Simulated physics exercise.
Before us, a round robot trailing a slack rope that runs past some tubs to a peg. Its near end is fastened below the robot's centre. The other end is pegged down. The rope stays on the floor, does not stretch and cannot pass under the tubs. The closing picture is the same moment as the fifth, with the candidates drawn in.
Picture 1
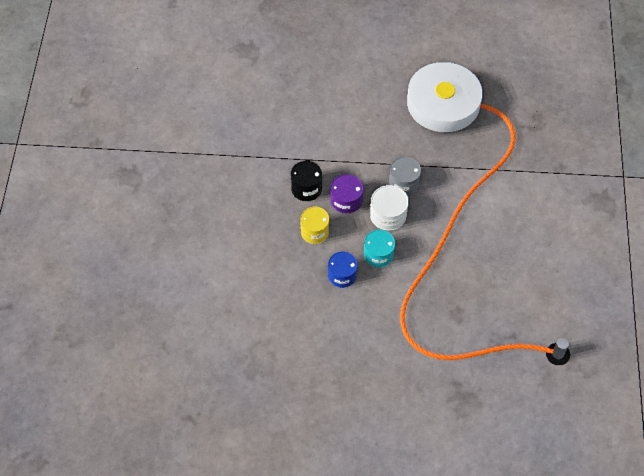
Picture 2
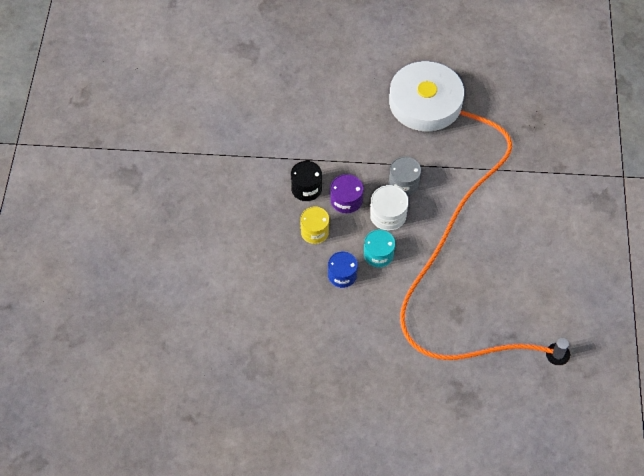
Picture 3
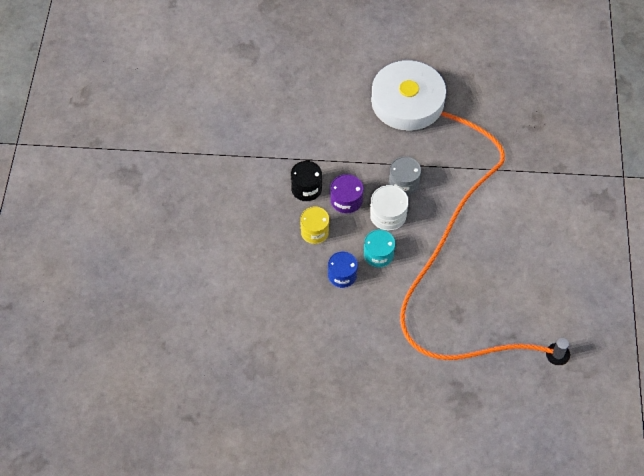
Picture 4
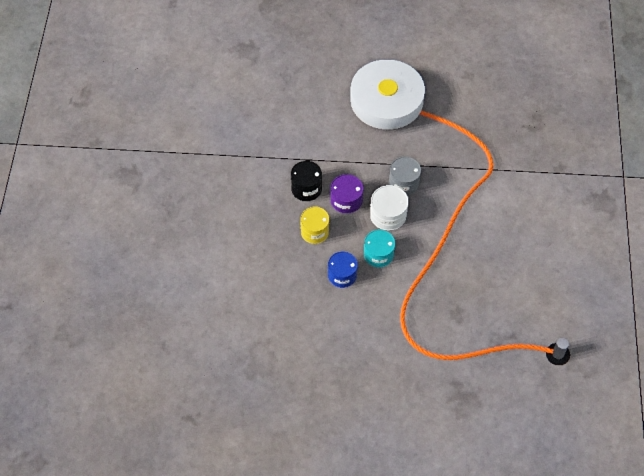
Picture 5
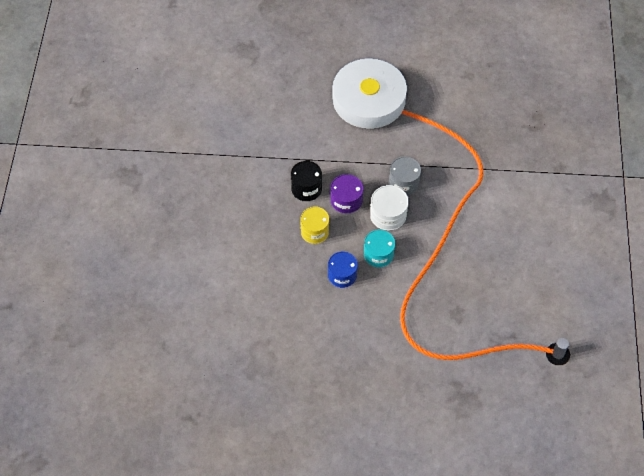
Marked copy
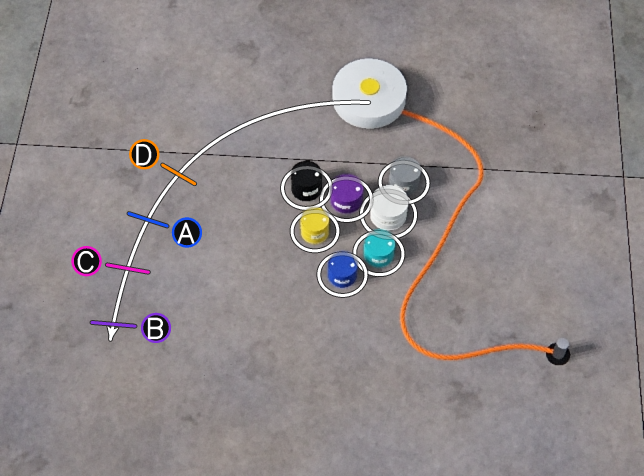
White disc-shaped robot with a yellow button sliding left above seven small coloured tubs, trailing an orange cord pegged at lower right.
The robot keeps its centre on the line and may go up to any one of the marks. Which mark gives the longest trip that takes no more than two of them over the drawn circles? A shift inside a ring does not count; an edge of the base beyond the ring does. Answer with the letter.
No farther than A.
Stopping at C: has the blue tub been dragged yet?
No.
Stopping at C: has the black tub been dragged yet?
By then, yes.
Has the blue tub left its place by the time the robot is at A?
By then, no.
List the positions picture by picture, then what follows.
In the first frame, white tub (389, 208); grey tub (405, 176); turquoise tub (379, 249).
In the second frame, robot (426, 97); purple tub (347, 194).
In the third frame, robot (408, 97); blue tub (343, 270).
In the fourth frame, robot (387, 96); peg (560, 349).
In the fifth frame, robot (369, 95); grey tub (405, 176); turquoise tub (379, 249); purple tub (347, 194).
On the copy, A at (148, 220); B at (113, 324); C at (128, 269); D at (179, 174); the route from (369, 103) via (184, 168) to (110, 340).
On A. First, robot (276, 105).
Then, robot (193, 150).
Finally, robot (146, 213); grey tub (400, 182); none over the rings.
By contrast, B has six over the rings; C has four over the rings; D is within the limit but short.
